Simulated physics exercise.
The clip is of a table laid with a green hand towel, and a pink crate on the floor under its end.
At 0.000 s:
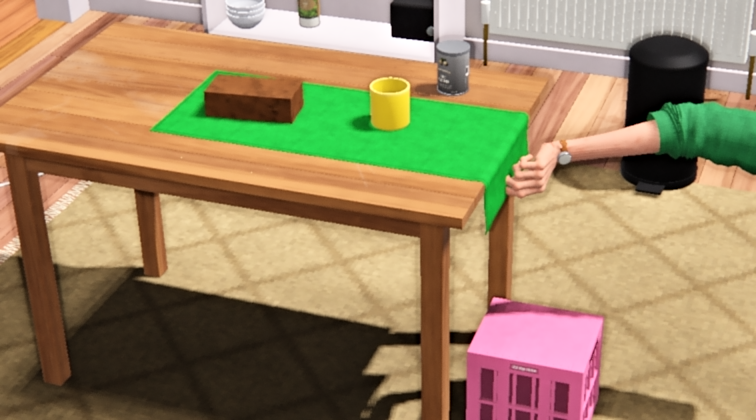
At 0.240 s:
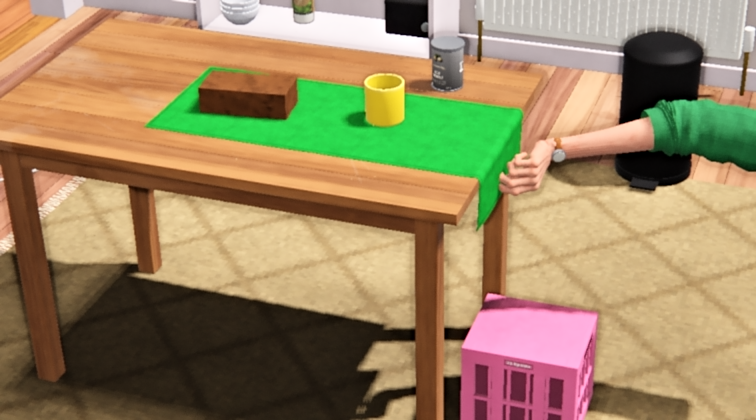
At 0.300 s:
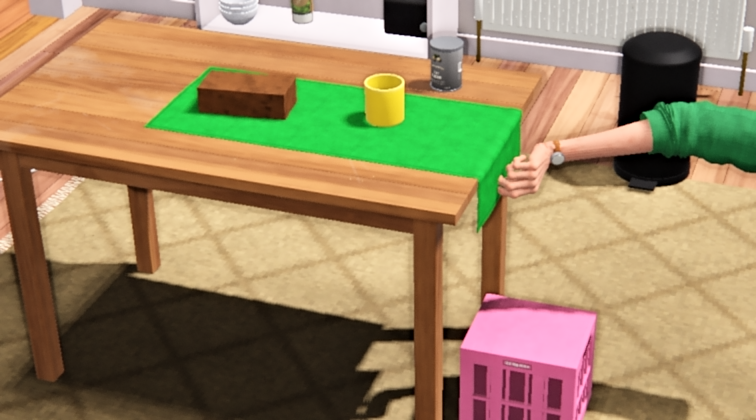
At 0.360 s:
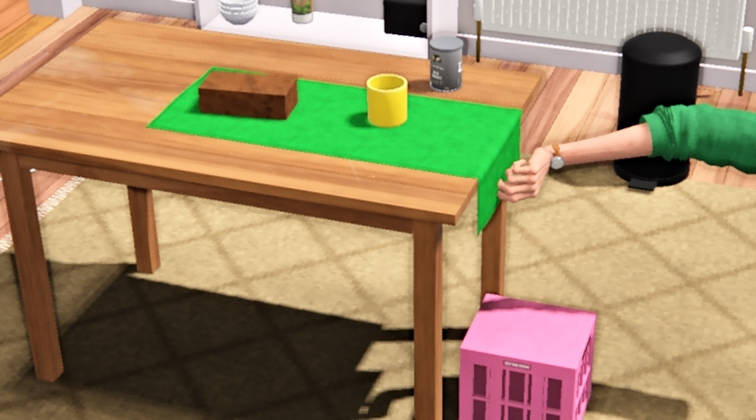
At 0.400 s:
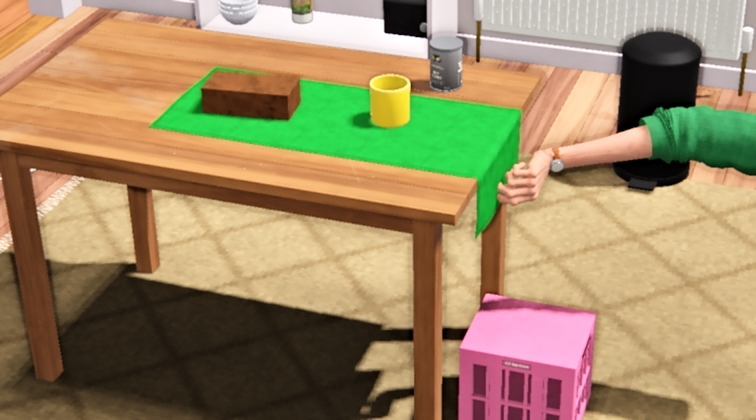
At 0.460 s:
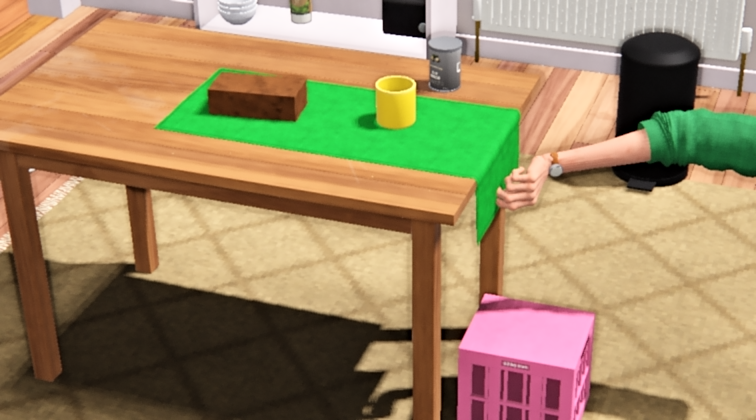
A hand slowly pulling a green cloth slightly over a wooden table's edge, a brick and yellow mug shifting right with it.
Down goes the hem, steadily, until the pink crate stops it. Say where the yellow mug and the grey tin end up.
In the end the yellow mug falls off. The grey tin remains up there.
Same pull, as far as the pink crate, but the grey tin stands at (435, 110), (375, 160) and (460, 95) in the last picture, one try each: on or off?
First, it drops; second, it stays on; third, it comes down.
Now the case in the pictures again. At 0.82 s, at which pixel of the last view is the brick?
At about (286, 100).
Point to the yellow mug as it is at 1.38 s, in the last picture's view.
Near (471, 113).
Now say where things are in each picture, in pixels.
Hand towel end (485, 235); yellow mug (390, 86); grey tin (453, 46); brick (254, 85); top of the crate (551, 352), in the first frame.
Hand towel end (476, 231), far hem (144, 127); grey tin (448, 42); grey tin stands beside the cloth, in the second frame.
Hand towel end (477, 233); yellow mug (384, 82), in the third frame.
Hand towel end (478, 236), far hem (146, 127); grey tin (446, 43), in the fourth frame.
Hand towel end (476, 239); yellow mug (390, 83), in the fifth frame.
Hand towel end (478, 246), far hem (154, 129); yellow mug (395, 84); grey tin (445, 43); top of the crate (543, 348), in the sixth frame.
Around 0.82 s, hem going down; mug carried along near (425, 107); tin as before.
Around 1.38 s, hem going down; mug carried along near (471, 113); tin as before.
Around 1.96 s, hem on the crate; mug over the edge; tin as before.
Finally, hem on the crate; mug down below near (577, 295); tin as before. The yellow mug goes over the edge and the grey tin keeps clear of the edge.
